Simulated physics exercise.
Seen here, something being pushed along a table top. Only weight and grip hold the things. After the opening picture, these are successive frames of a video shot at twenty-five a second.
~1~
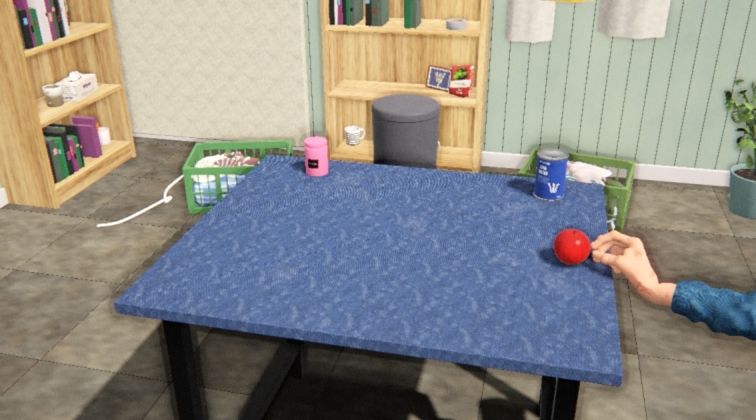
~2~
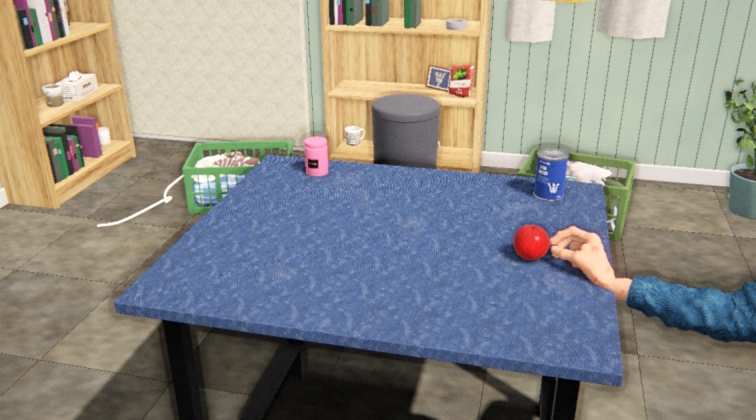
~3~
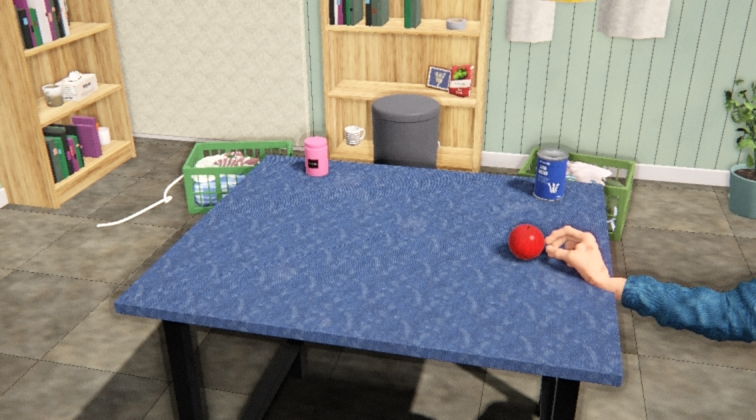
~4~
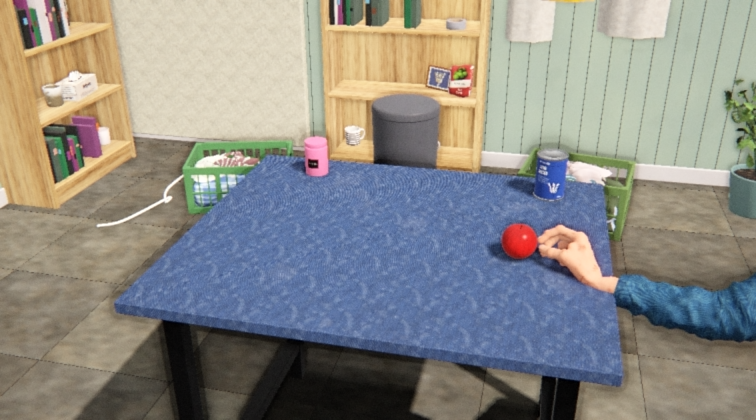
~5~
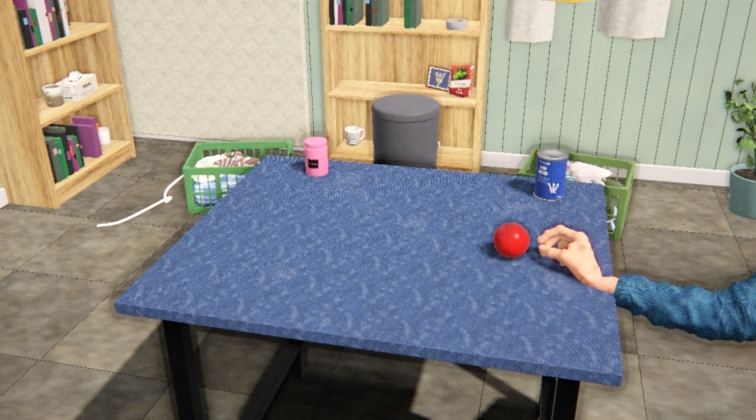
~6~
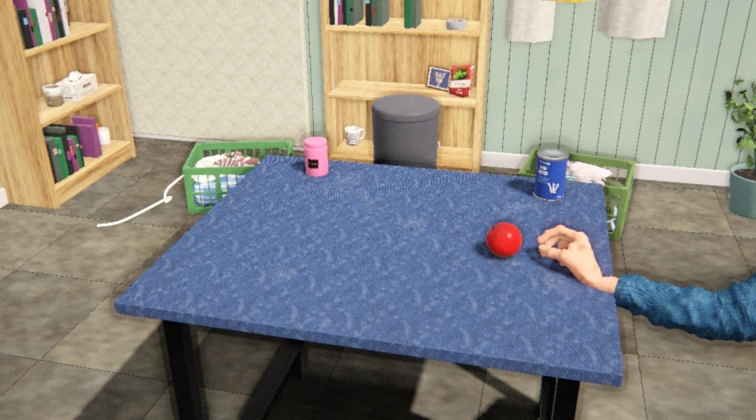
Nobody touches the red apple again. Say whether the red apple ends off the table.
The red apple is still on the table.
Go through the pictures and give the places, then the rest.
The first picture shows under the hand; red apple (572, 247).
The second picture shows under the hand; red apple (532, 242).
The third picture shows under the hand; red apple (526, 242).
The fourth picture shows red apple (519, 241).
The fifth picture shows red apple (511, 240) moved a little.
The sixth picture shows red apple (504, 240) moved a little.
Then, 0.10 s later than the last frame, red apple moved about its own width near (488, 238).
Then, 0.30 s later than the last frame, red apple moved about its own width near (464, 235).
When it is over, moved from the start, red apple. End places, in pixels of the last picture, red apple near (451, 234).
